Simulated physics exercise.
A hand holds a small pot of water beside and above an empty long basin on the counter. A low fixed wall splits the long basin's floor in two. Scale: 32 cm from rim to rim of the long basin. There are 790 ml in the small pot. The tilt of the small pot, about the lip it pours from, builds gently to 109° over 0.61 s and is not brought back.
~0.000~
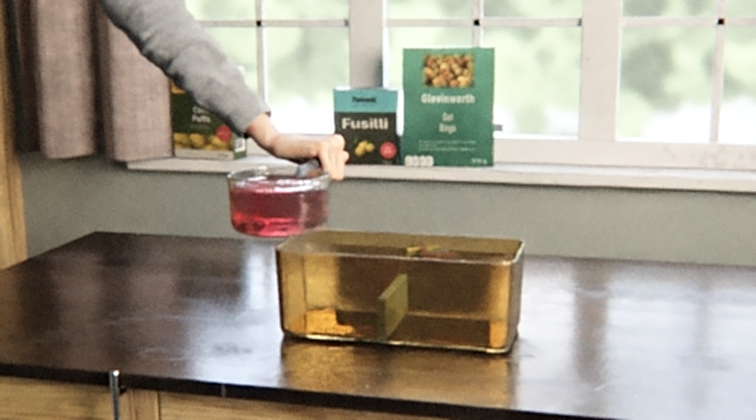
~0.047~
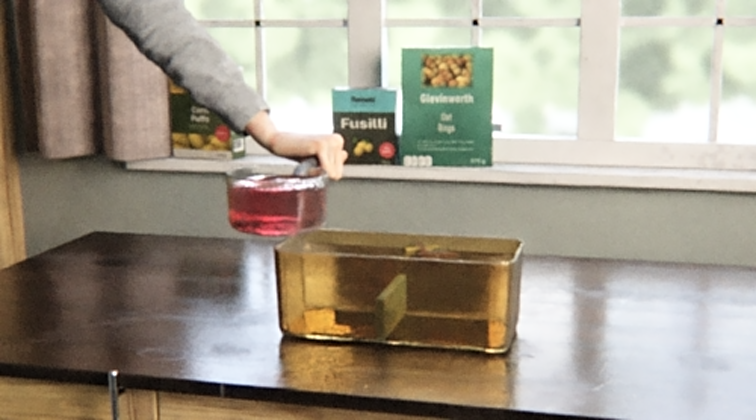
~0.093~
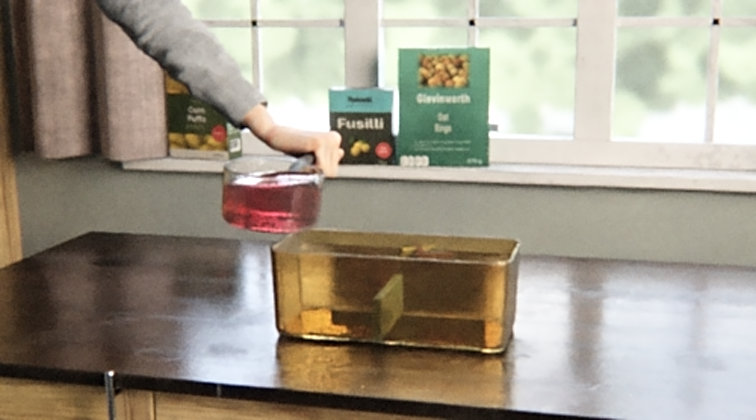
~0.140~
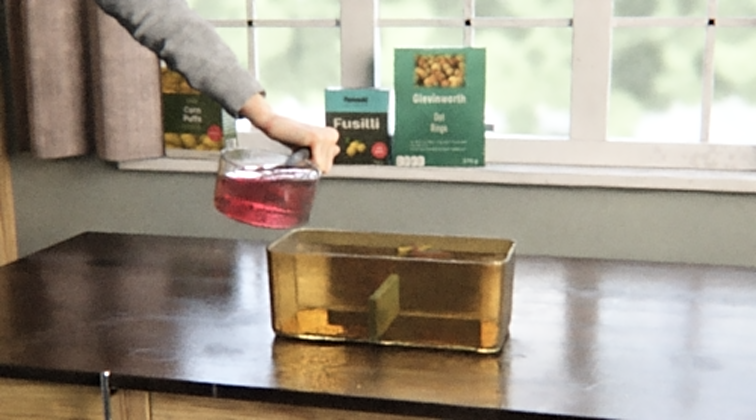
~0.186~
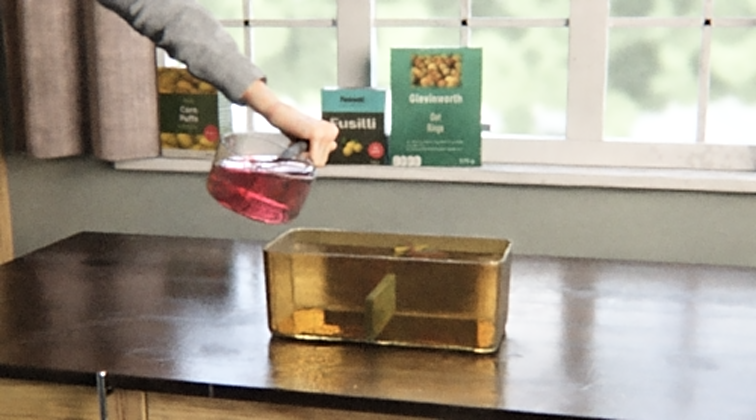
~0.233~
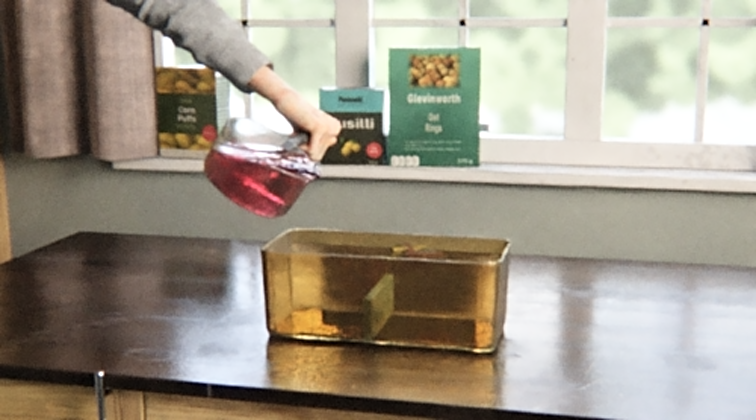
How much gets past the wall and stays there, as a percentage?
About 64 per cent.
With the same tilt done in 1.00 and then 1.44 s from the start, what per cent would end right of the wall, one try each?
First 65, then 55 per cent.
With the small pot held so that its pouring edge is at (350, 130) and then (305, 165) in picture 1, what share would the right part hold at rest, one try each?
In turn about 75 and 40 per cent.
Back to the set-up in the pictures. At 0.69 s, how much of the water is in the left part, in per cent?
Some 14 per cent.
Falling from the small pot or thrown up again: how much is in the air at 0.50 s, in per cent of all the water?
Near 50 in a hundred.
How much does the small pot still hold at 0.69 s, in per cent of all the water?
About 2 per cent.
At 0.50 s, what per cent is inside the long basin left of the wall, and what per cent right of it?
Near 10 on the left, 4 on the right.
After 0.50 s the tilt is 100° and 36 per cent is still to pour, 10 is left of the wall and 4 right of it.
After 0.69 s the tilt is 109° and 2 per cent is still to pour, 15 is left of the wall and 74 right of it.
After 0.89 s the tilt is 109° and 0 per cent is still to pour, 26 is left of the wall and 60 right of it.
After 1.11 s the tilt is 109° and 0 per cent is still to pour, 33 is left of the wall and 64 right of it.
In the end 33 per cent lies left of the wall, 64 right of it and 3 outside.
